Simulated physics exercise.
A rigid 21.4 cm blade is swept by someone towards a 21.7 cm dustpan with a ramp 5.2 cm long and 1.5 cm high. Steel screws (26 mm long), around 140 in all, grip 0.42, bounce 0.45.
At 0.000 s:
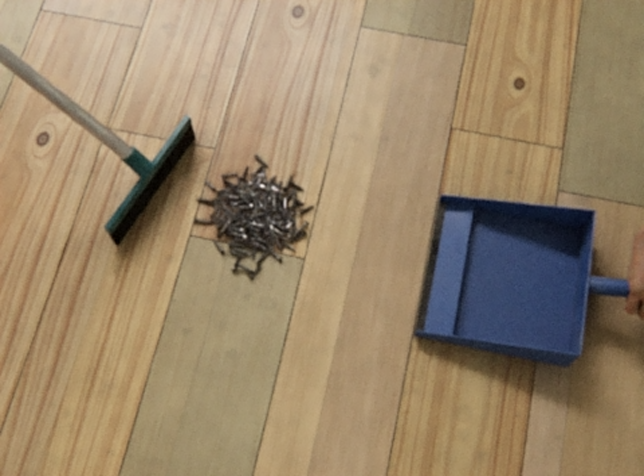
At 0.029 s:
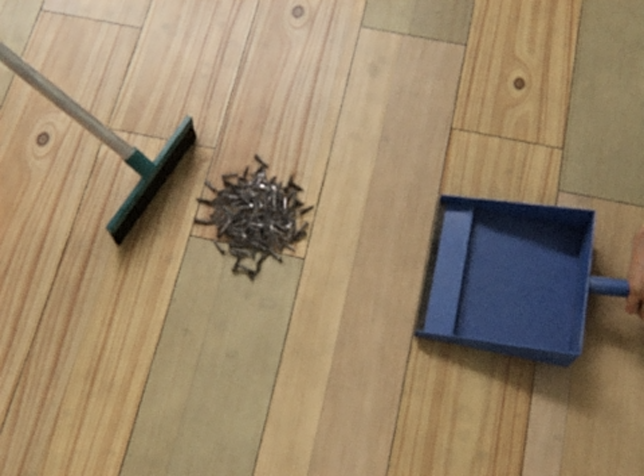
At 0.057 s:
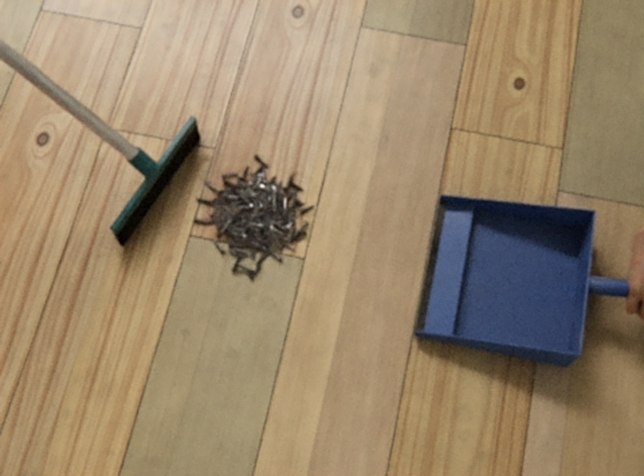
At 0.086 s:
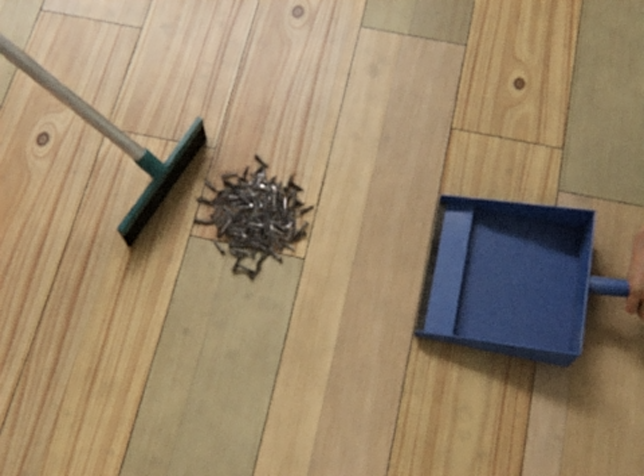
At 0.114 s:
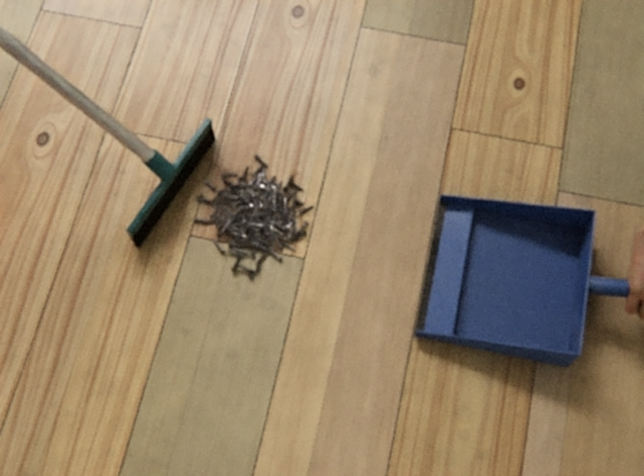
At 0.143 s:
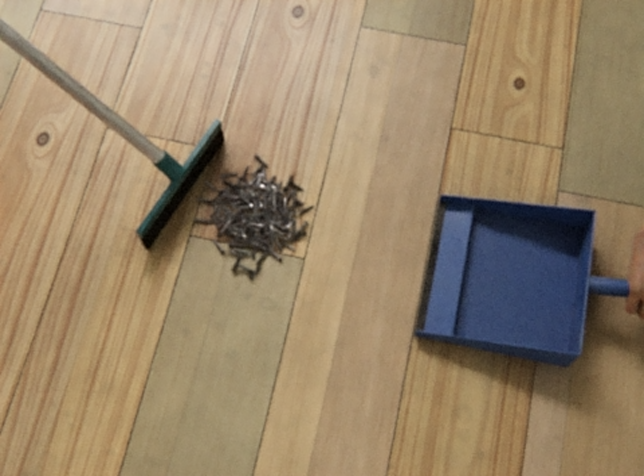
A green broom-like blade on a long handle starts at the left of a wood-plank floor, apart from a heap of dark metal screws, and slides a short way to the right. It closes to the heap's left edge, while the screws and the hand-held blue dustpan at right stay still.
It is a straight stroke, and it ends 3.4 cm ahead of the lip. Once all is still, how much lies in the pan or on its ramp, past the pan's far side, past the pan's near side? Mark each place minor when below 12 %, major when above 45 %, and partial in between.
Pan - minor; far side - minor; near side - minor.
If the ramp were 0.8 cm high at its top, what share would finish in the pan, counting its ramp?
Estimate: About 0 in a hundred.
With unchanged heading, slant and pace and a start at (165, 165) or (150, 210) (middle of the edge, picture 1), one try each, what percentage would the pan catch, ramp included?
About 0 and 0 per cent.
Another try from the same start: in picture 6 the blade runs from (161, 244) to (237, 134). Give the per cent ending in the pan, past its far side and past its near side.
Pan 15 % / far 0 % / near 5 %.
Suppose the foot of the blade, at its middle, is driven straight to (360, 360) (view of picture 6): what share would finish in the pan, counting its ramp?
That would come to near 0 percent.
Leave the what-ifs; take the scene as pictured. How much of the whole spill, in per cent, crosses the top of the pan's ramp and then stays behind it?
Near 0 per cent, I'd say.
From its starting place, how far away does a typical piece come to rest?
It works out to some 22 cm.
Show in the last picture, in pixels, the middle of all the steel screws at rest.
Near (399, 252).
Then, at 0.45 s, middle of the blade 23 cm from the lip; 0 % over the lip, far side 0 %, near side 0 %.
After 0.65 s, middle of the blade 13 cm from the lip; 0 % over the lip, far side 0 %, near side 0 %.
Then, at 0.97 s, middle of the blade 7 cm from the lip; 0 % over the lip, far side 5 %, near side 5 %.
At rest (1.4 s), pan 0 %, far side 5 %, near side 5 %, in front of the lip or behind the blade 90 %.
